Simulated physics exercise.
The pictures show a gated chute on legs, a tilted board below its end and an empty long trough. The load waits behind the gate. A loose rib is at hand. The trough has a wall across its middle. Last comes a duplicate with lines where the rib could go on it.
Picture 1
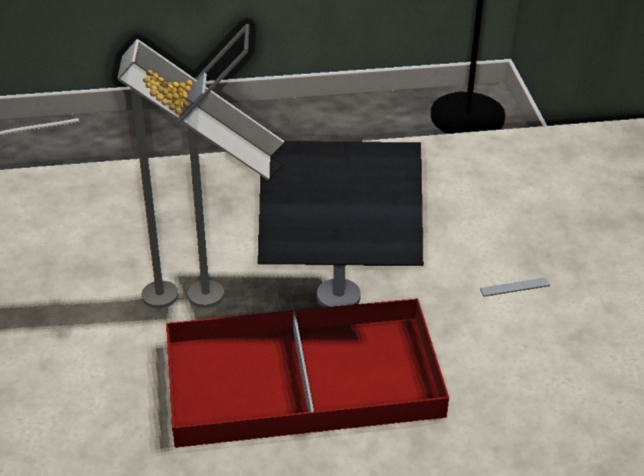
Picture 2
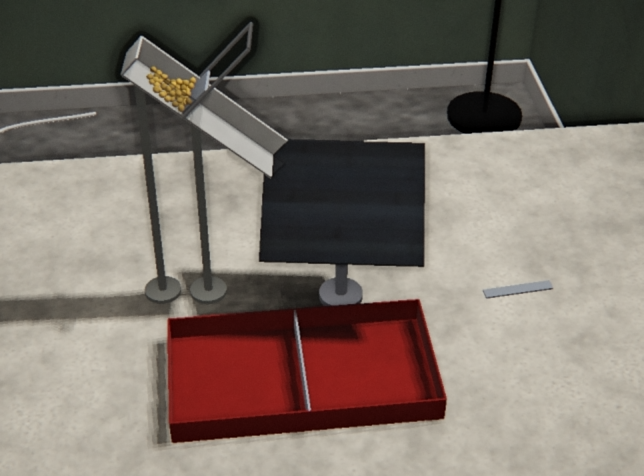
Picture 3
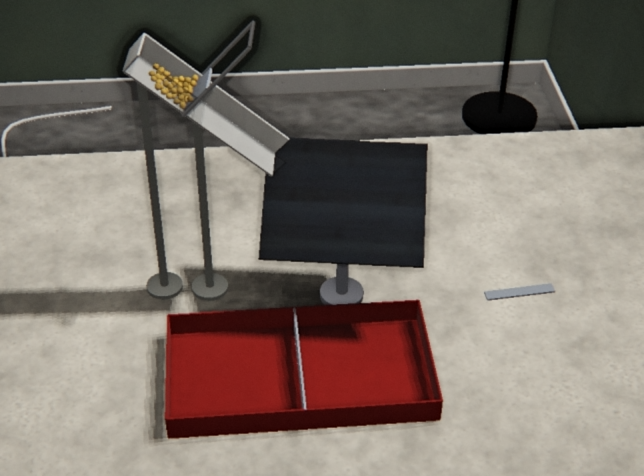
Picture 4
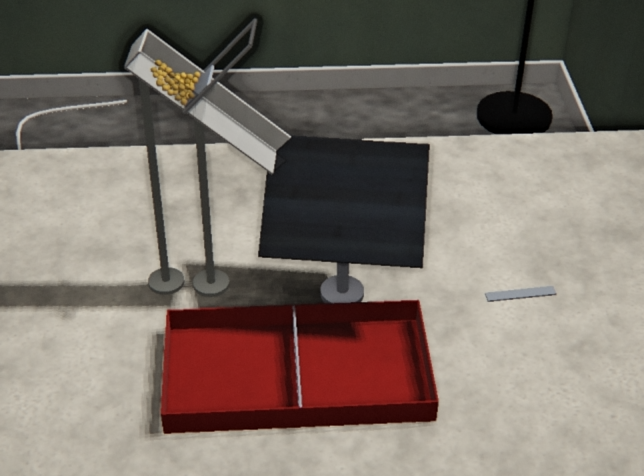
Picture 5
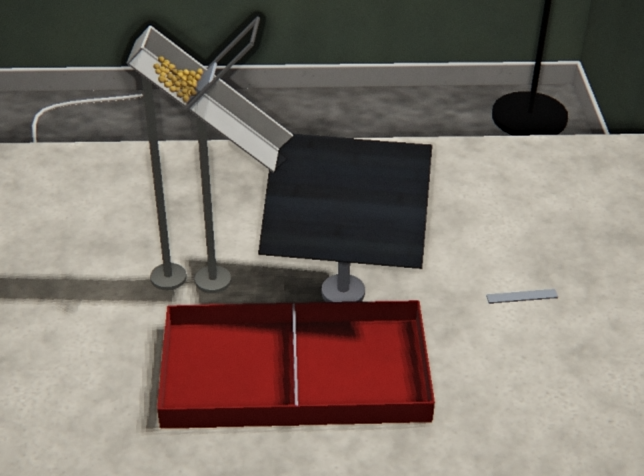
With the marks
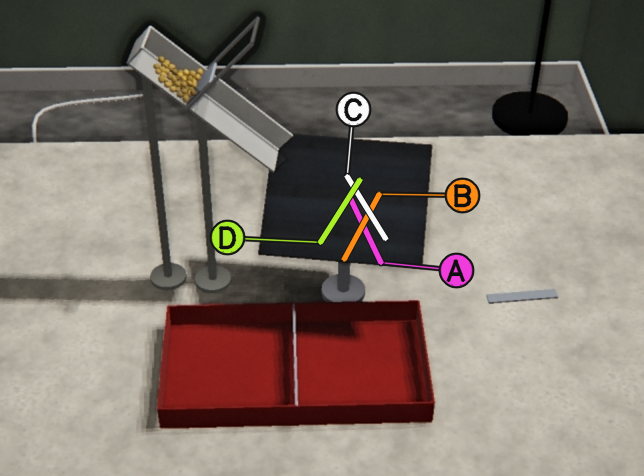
Yellow balls sit still behind a chute's gate as the view shifts slightly around the setup.
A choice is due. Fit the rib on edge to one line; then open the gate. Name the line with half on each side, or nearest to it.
Choose D.
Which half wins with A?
The right half.
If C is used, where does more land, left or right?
The right half.
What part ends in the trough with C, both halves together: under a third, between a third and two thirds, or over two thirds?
Over two thirds.
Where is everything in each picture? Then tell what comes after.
Load behind the gate at (174, 92), puffed corn balls; lip of the chute at (269, 168), sloping fairly steeply, in the first picture.
Middle of the board at (343, 201), tilted fairly steeply; middle of its low edge at (341, 264); of its high edge at (345, 140), in the second picture.
Front corners of the trough at (166, 419) and (442, 400); front end of its middle wall at (305, 409); gate still shut at (206, 82), in the third picture.
Middle of the load at (181, 83); lip at (274, 162), in the fourth picture.
Middle of the load at (183, 80); lip at (276, 160), in the fifth picture.
On the marked copy, line A from (349, 196) to (380, 262); line B from (379, 194) to (344, 259); line C from (347, 176) to (385, 238); line D from (359, 180) to (320, 242).
With A, of what is caught, a stray few in the left half, nearly all in the right.
With B, of what is caught, a stray few in the left half, nearly all in the right.
With C, of what is caught, a stray few in the left half, nearly all in the right.
With D, of what is caught, about two thirds in the left half, about a third in the right.
